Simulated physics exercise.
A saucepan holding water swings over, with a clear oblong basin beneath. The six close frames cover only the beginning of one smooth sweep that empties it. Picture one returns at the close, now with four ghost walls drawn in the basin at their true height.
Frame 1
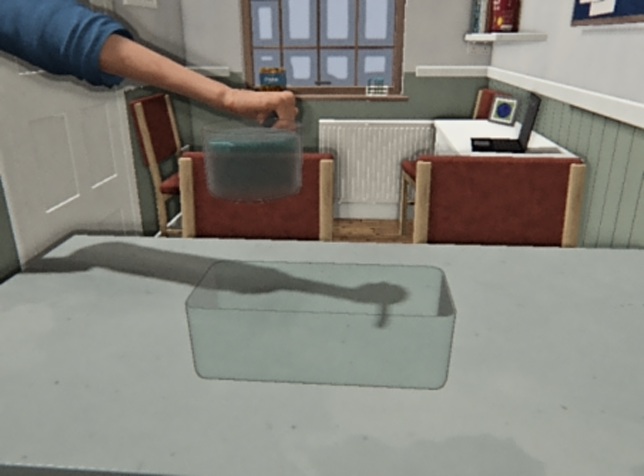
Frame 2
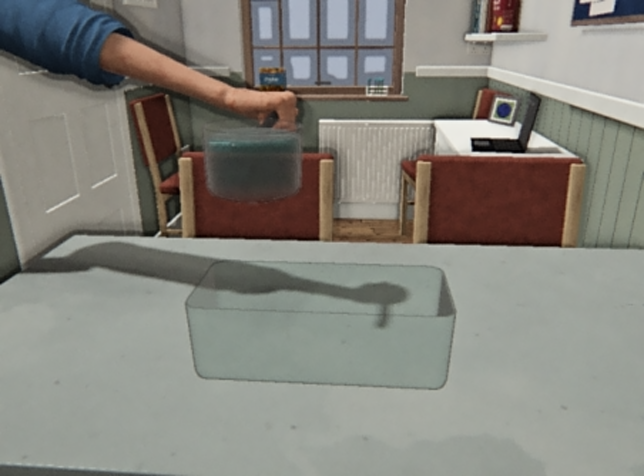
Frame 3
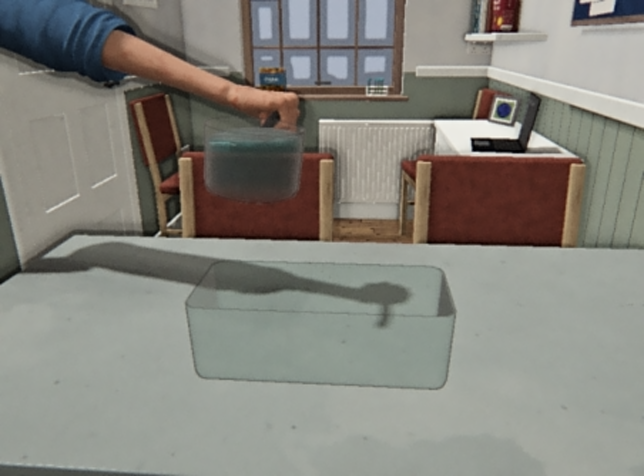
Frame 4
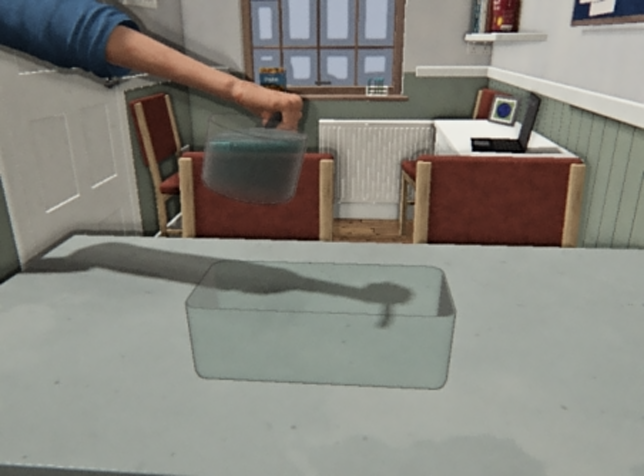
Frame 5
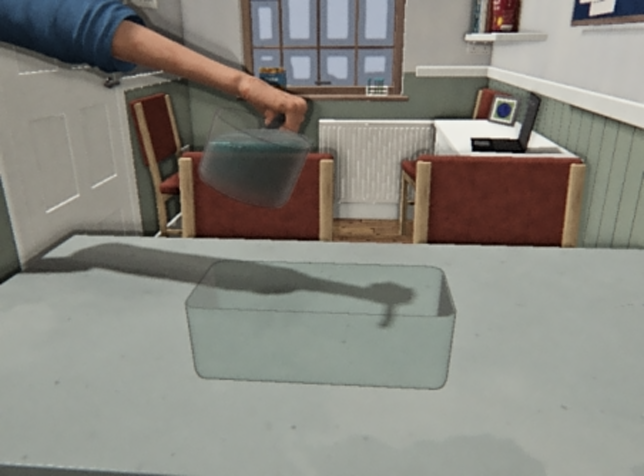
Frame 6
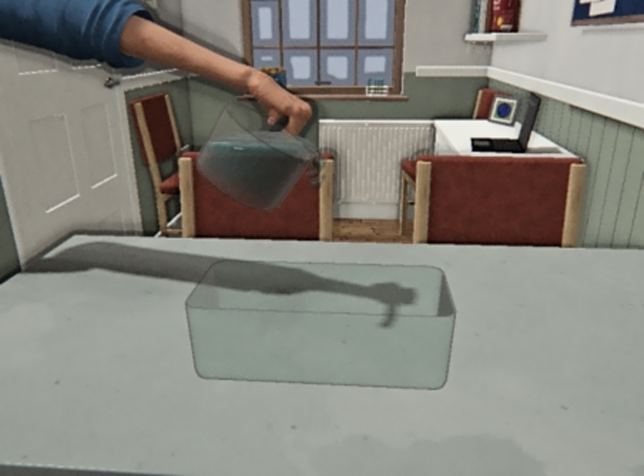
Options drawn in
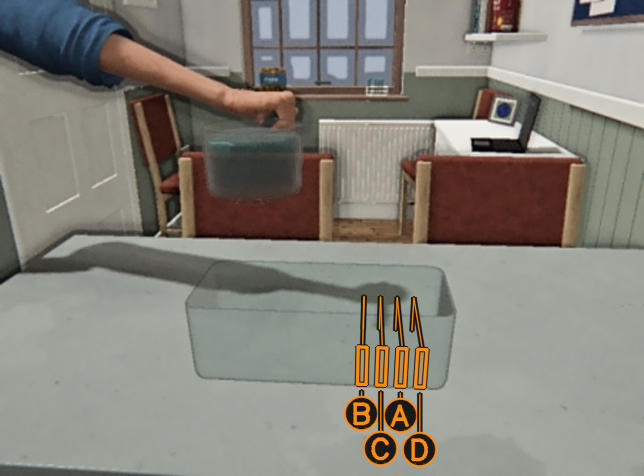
We see a blue-sleeved arm from the left holding a see-through vessel of water above a clear oblong basin on a grey table. The vessel stays upright at first, then the hand steadily tips it toward the right.
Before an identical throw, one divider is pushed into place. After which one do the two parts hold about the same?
Choose B.
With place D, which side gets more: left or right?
More ends on the left.
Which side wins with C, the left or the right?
The left side.
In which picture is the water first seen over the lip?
In picture 5.
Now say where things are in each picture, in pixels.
Upright, lip at (300, 125); basin from (196, 373) to (446, 385); nothing has left yet.
Upright, lip at (300, 126); nothing has left yet.
Tipped about 6°, lip at (303, 130); nothing has left yet.
Tipped about 13°, lip at (306, 137); nothing has left yet.
Tipped about 22°, lip at (309, 146); water is over the lip, down to (309, 146).
Tipped about 33°, lip at (310, 157); water is over the lip, down to (318, 185).
On the marked copy, A at (400, 393); B at (361, 391); C at (380, 392); D at (419, 393).
With A, about 96 % ends left of the wall and 3 % right of it.
With B, about 46 % ends left of the wall and 53 % right of it.
With C, about 83 % ends left of the wall and 15 % right of it.
With D, about 96 % ends left of the wall and 3 % right of it.
